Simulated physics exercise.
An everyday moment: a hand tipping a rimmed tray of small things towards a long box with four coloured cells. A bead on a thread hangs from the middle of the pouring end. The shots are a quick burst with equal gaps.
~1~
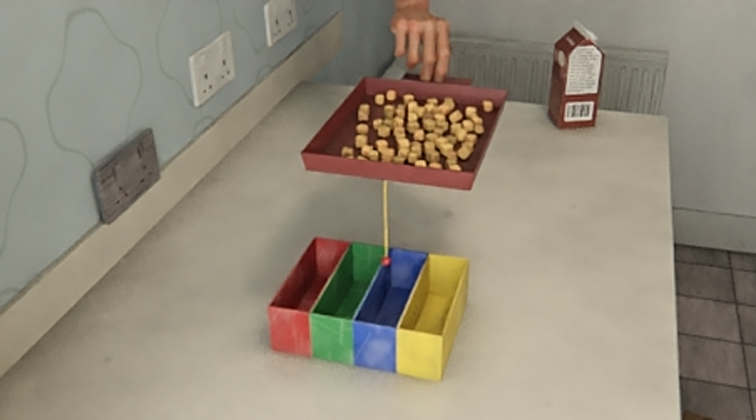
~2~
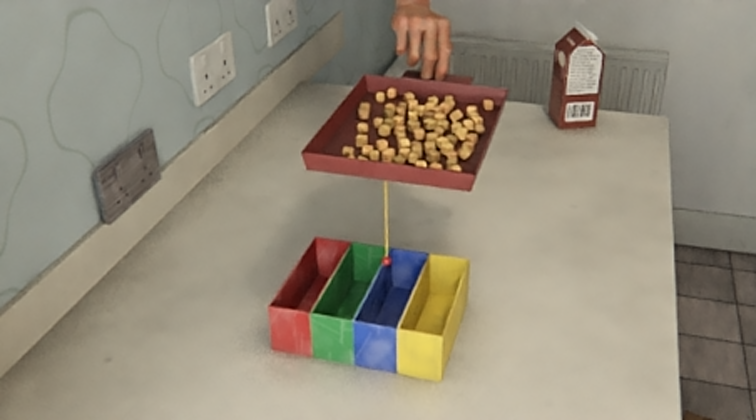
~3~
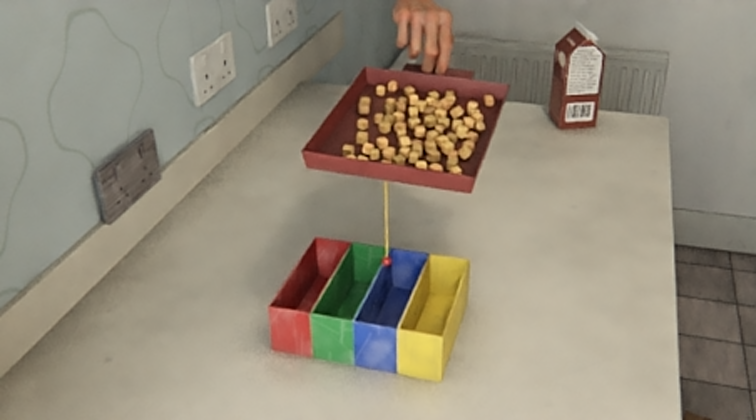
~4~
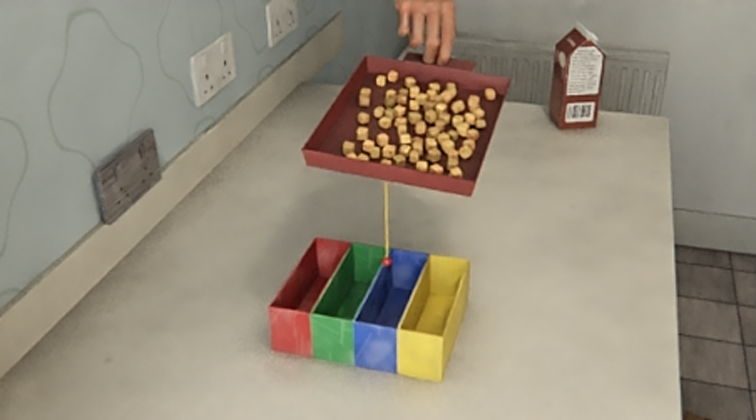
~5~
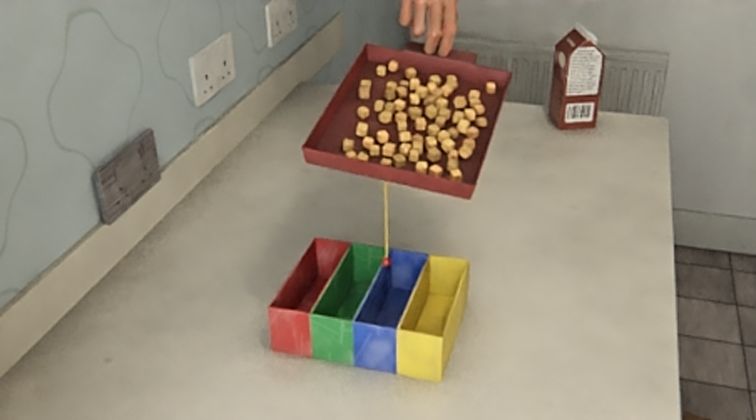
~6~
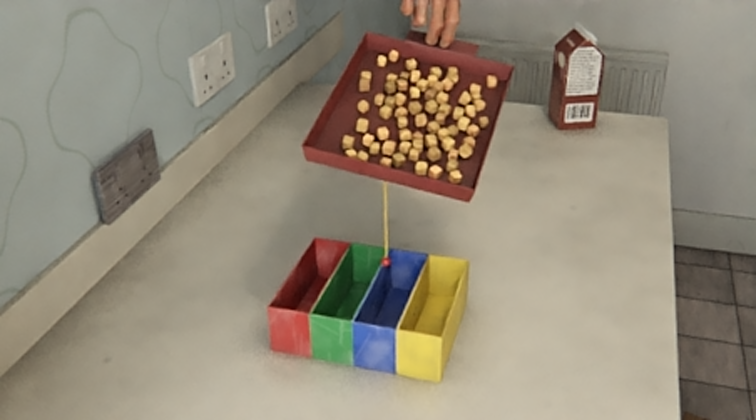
A dark red rimmed tray of small tan cubes tilts in a hand above a pale worktop, seen from above at an angle by a still camera. Beneath it sits a box with red, green, blue and yellow cells from left to right, near wall sockets and a carton. The tray's back rises steadily while its near right corner dips slightly and the red bead hangs almost still.
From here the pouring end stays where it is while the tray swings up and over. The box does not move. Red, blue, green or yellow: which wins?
Most goes to the yellow cell.
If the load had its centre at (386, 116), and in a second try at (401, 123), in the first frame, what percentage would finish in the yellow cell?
First some 40, then 40 per cent.
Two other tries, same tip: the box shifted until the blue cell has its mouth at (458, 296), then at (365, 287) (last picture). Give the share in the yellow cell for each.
Near 30 % and 20 %.
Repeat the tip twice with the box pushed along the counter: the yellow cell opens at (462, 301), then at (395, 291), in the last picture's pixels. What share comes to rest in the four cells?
The first gives 70 %, the second 10 %.
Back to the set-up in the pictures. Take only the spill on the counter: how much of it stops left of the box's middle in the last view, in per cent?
It comes to 0 per cent or so.
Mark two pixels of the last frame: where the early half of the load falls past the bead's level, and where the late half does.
Early half (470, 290), late half (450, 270).
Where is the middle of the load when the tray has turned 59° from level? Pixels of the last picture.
Roughly at (444, 150).
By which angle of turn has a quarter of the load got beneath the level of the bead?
At some 115 degrees.
Soon after the last picture, tray tipped steeply; all on the tray.
A little later, tray tipped right over; nearly all on the tray; a stray few in the yellow cell.
Later still, tray tipped past a quarter turn; about a third in the yellow cell; a small part in the blue cell; about half falling or outside the box.
At rest, tray tipped past a quarter turn; about a third in the yellow cell; a small part in the blue cell; none in the green cell; none in the red cell; about half outside the box.
